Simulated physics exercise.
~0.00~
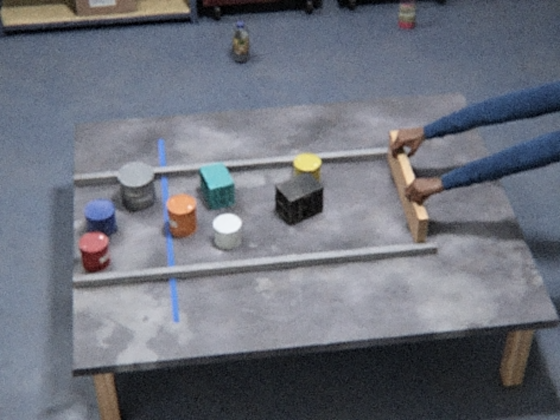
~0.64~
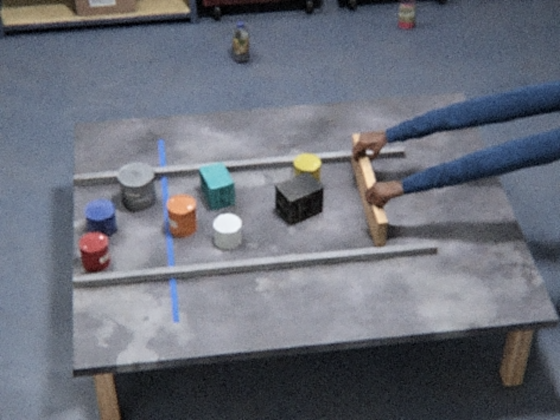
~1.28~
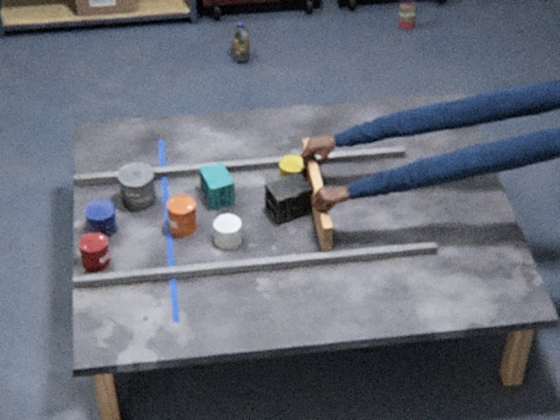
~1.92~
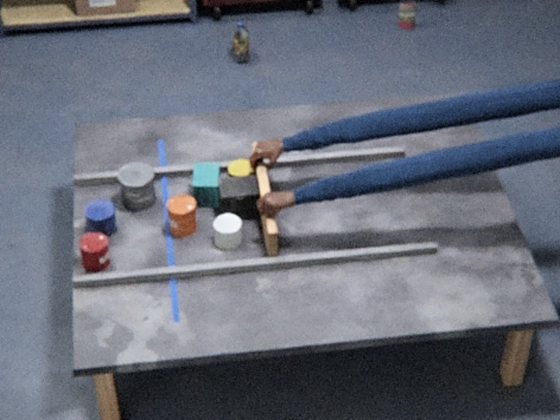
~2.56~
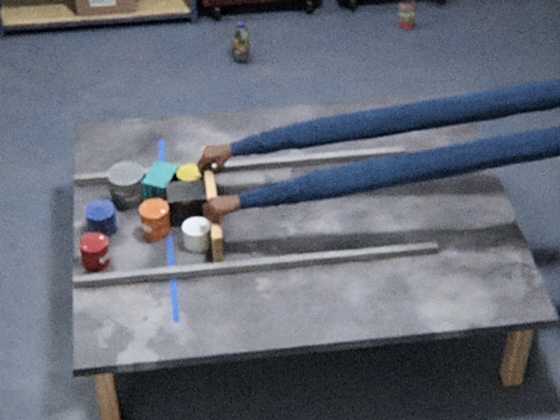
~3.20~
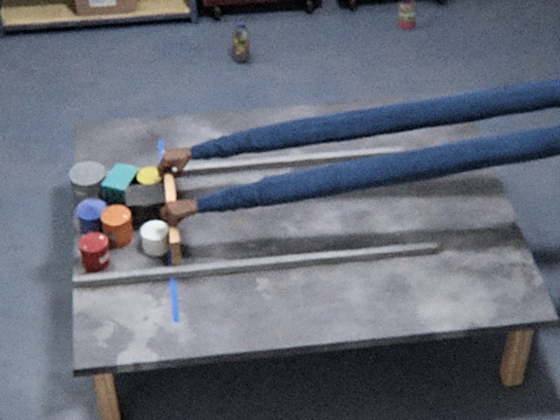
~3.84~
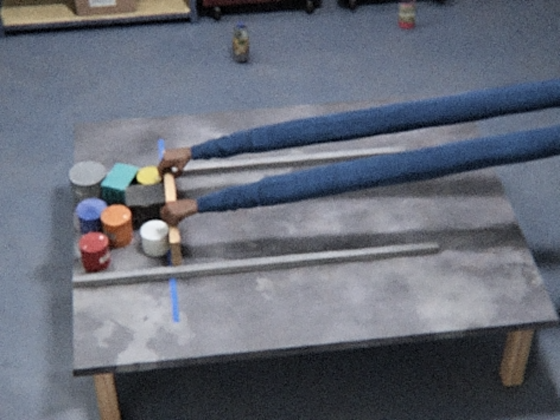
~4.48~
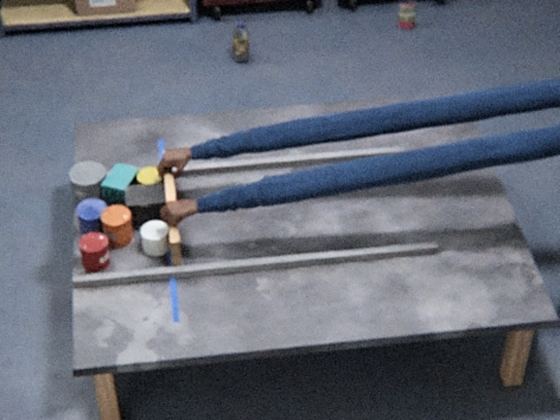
Wooden plank held by two hands sliding left across a table, bunching coloured canisters and crates together, then stopping, with none falling.
